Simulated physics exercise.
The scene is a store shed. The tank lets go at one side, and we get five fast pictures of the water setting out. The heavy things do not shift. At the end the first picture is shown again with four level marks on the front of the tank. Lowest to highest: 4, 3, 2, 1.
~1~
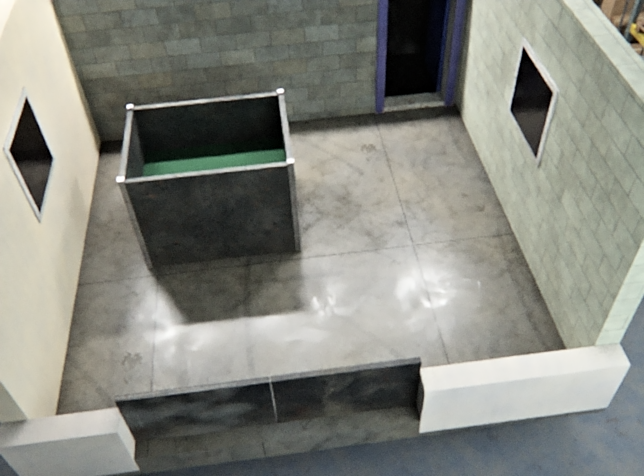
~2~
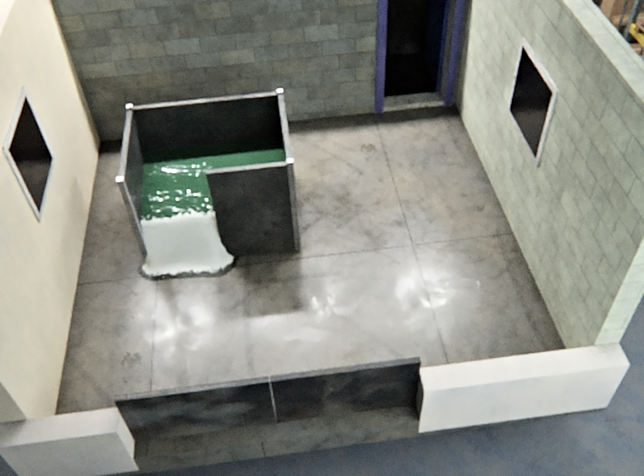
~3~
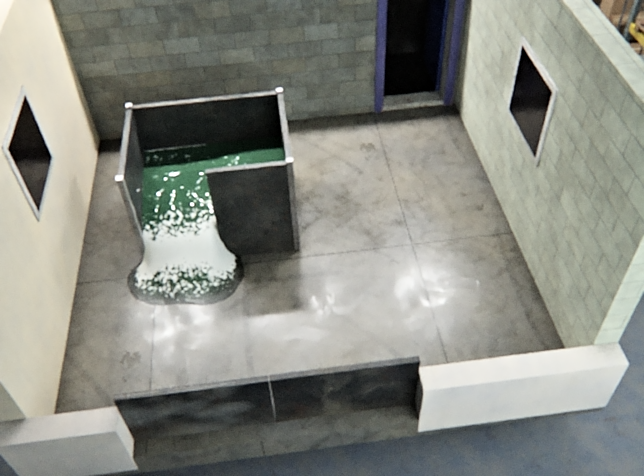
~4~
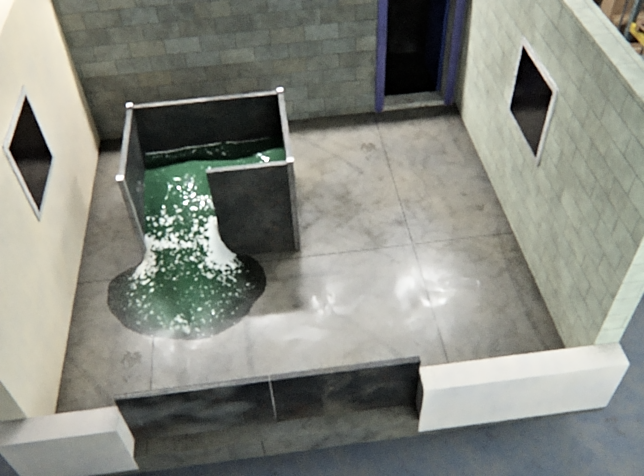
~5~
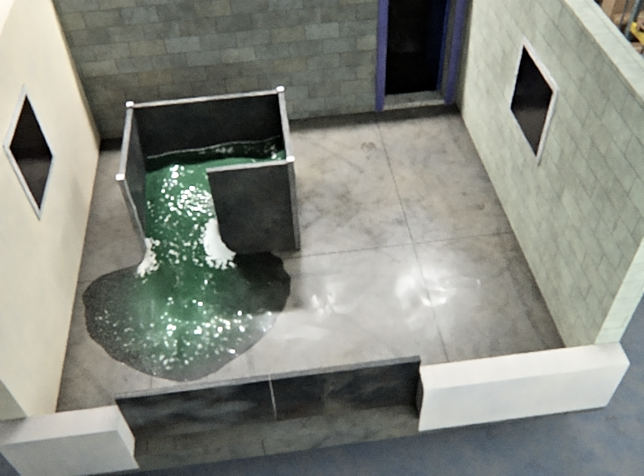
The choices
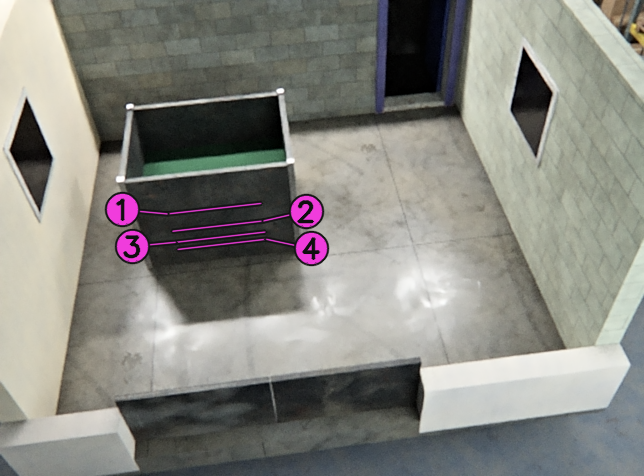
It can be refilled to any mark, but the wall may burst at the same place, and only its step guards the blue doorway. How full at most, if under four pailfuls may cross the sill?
2 will do.
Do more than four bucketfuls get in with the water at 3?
No.
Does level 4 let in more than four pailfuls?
No, not at all.
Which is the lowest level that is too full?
It is 1.
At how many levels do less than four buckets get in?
Three of the four.
In magenta, 1 at (214, 208); 2 at (218, 226); 3 at (220, 237); 4 at (222, 244); from the bottom up 4, 3, 2, 1.
Choosing 1, about 9 bucketfuls get in.
Choosing 2, a splash gets over, under a bucket.
Choosing 3, nothing gets over.
Choosing 4, nothing gets over.
